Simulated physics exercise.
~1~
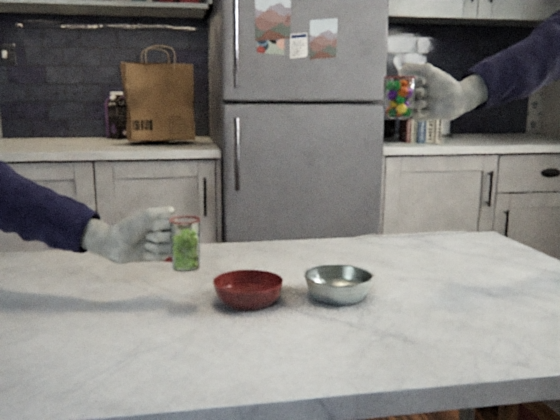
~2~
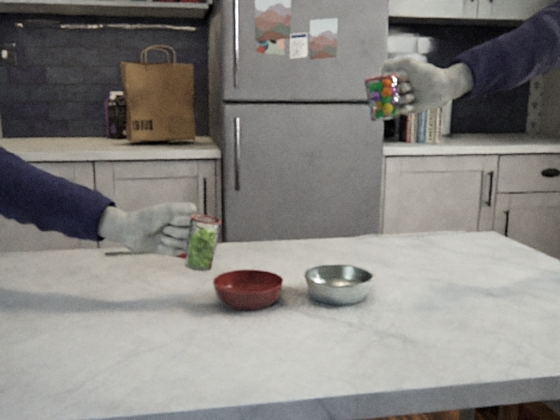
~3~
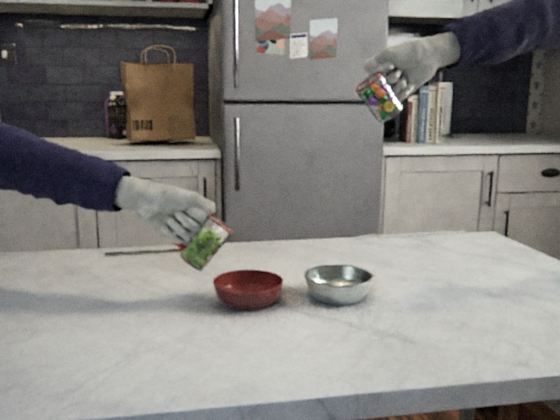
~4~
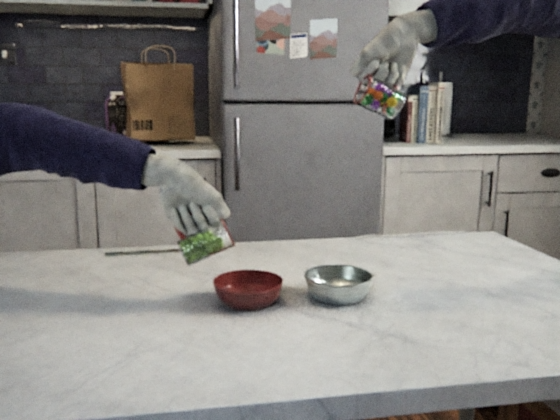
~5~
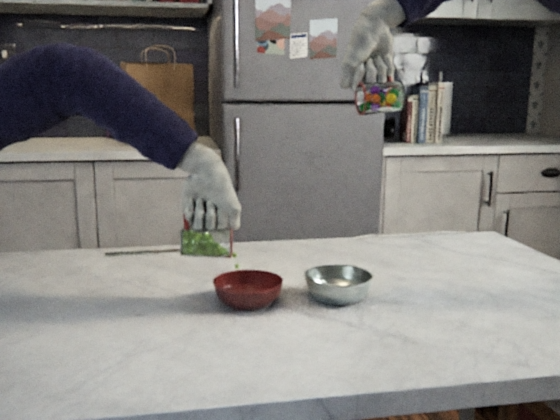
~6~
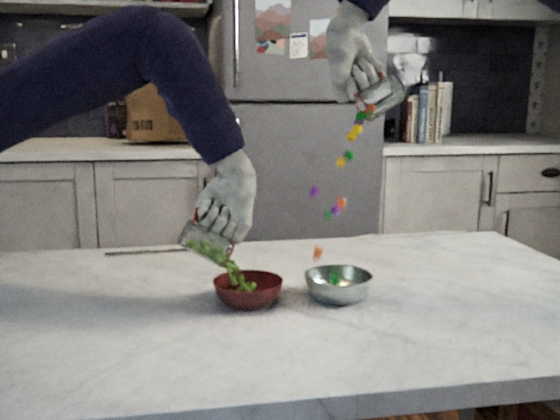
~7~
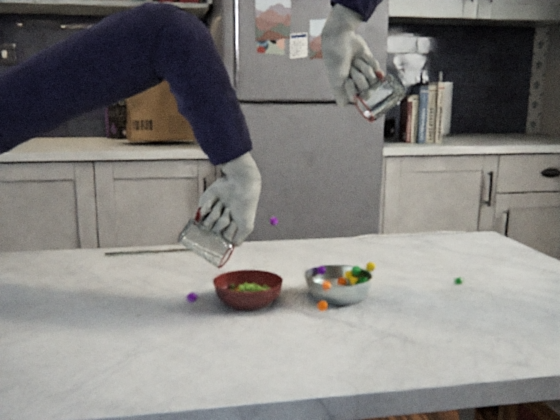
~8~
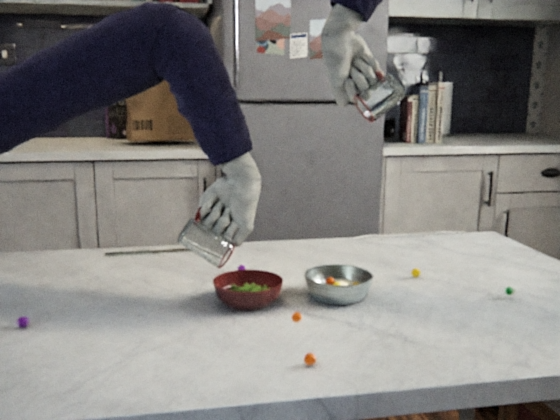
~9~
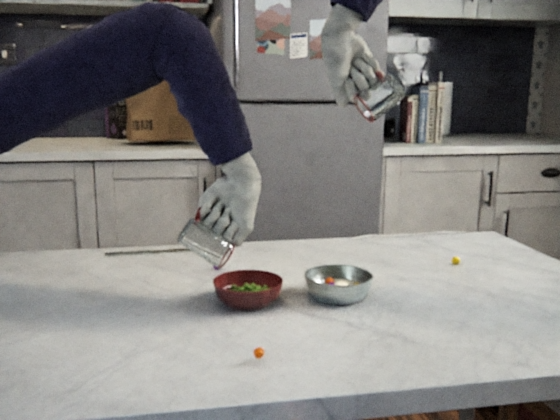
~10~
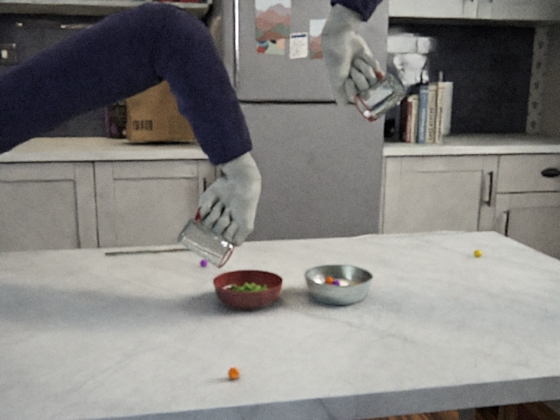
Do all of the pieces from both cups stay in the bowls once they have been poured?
No. The red bowl on the left keeps all of its green pieces, but some of the colorful pieces poured at the metal bowl on the right end up outside it.
In a kitchen, two gloved hands tipped clear cups over two bowls on a pale countertop. The green pieces all landed in the red bowl, while the colorful ones fell from higher up, some staying in the metal bowl and others bouncing across the counter.
